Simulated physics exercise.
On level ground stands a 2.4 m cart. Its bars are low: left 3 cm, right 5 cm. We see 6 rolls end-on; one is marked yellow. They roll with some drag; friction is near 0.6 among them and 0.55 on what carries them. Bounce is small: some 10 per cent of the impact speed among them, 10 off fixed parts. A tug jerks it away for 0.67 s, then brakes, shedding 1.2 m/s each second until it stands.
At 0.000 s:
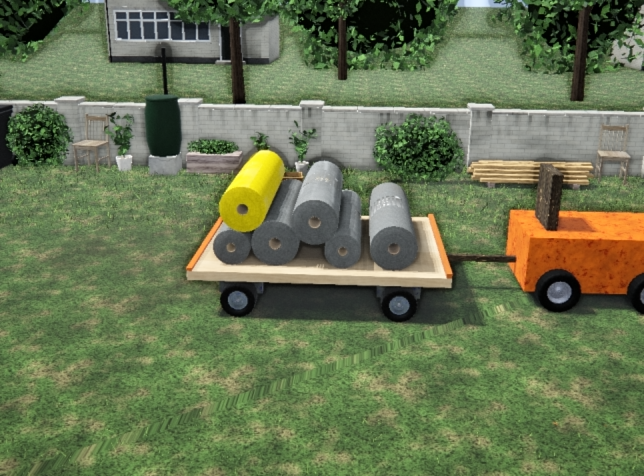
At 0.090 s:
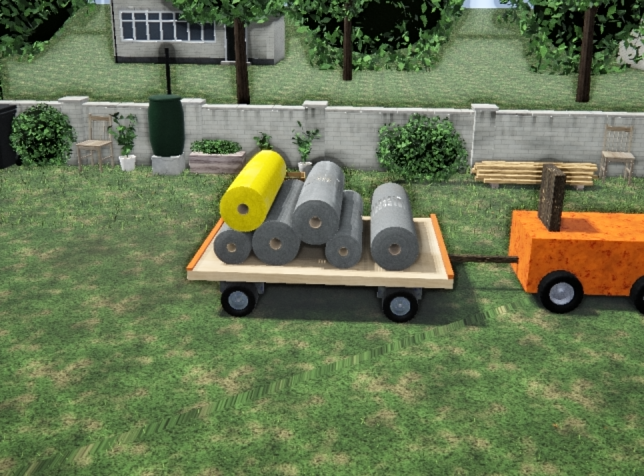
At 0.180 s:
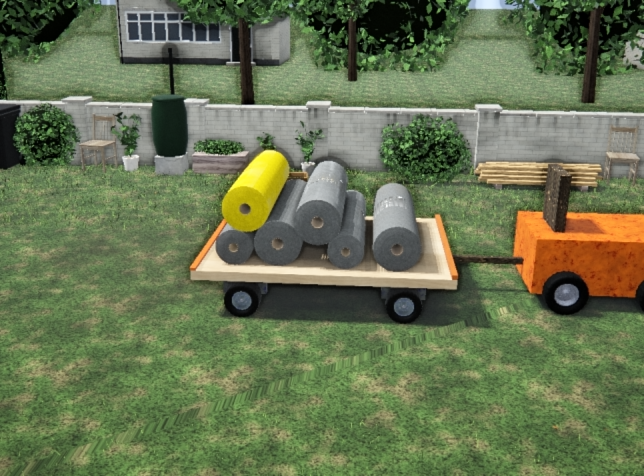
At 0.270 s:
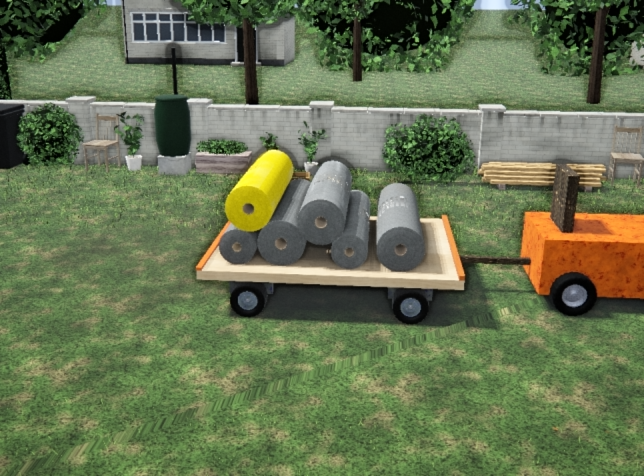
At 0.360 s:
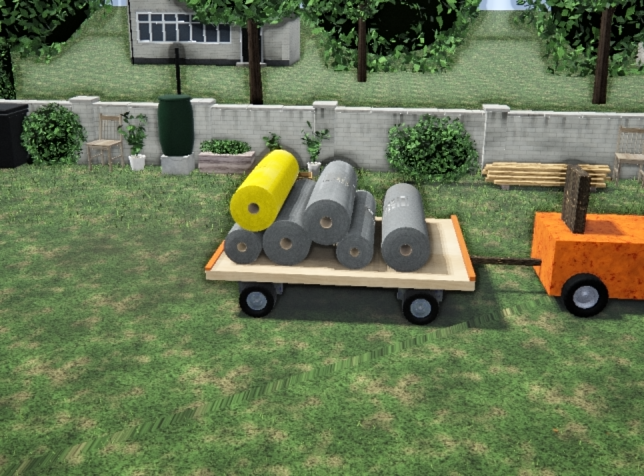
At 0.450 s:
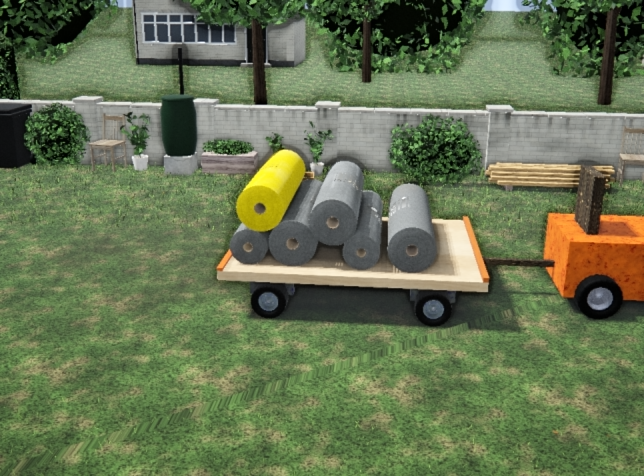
An orange tug pulls a flat cart stacked with gray and yellow rolls slowly rightward across grass.
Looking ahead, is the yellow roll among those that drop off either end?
Yellow leaves by one end.
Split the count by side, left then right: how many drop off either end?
Left 2, right 0.
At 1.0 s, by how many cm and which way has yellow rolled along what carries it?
Yellow 45 left.
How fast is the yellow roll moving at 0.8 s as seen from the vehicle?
Roughly 0.6 m/s.
By 0.8 s, yellow is up on others, 5 cm from the left bar, rolling left along the cart; 0 over a bar so far.
By 1.0 s, yellow is up on others, 5 cm from the left bar, rolling left along the cart; 1 over a bar so far.
By 1.3 s, yellow is over the left bar and falling; 2 over a bar so far.
Finally (3.3 s), yellow is over the left bar and down; 2 over a bar so far.
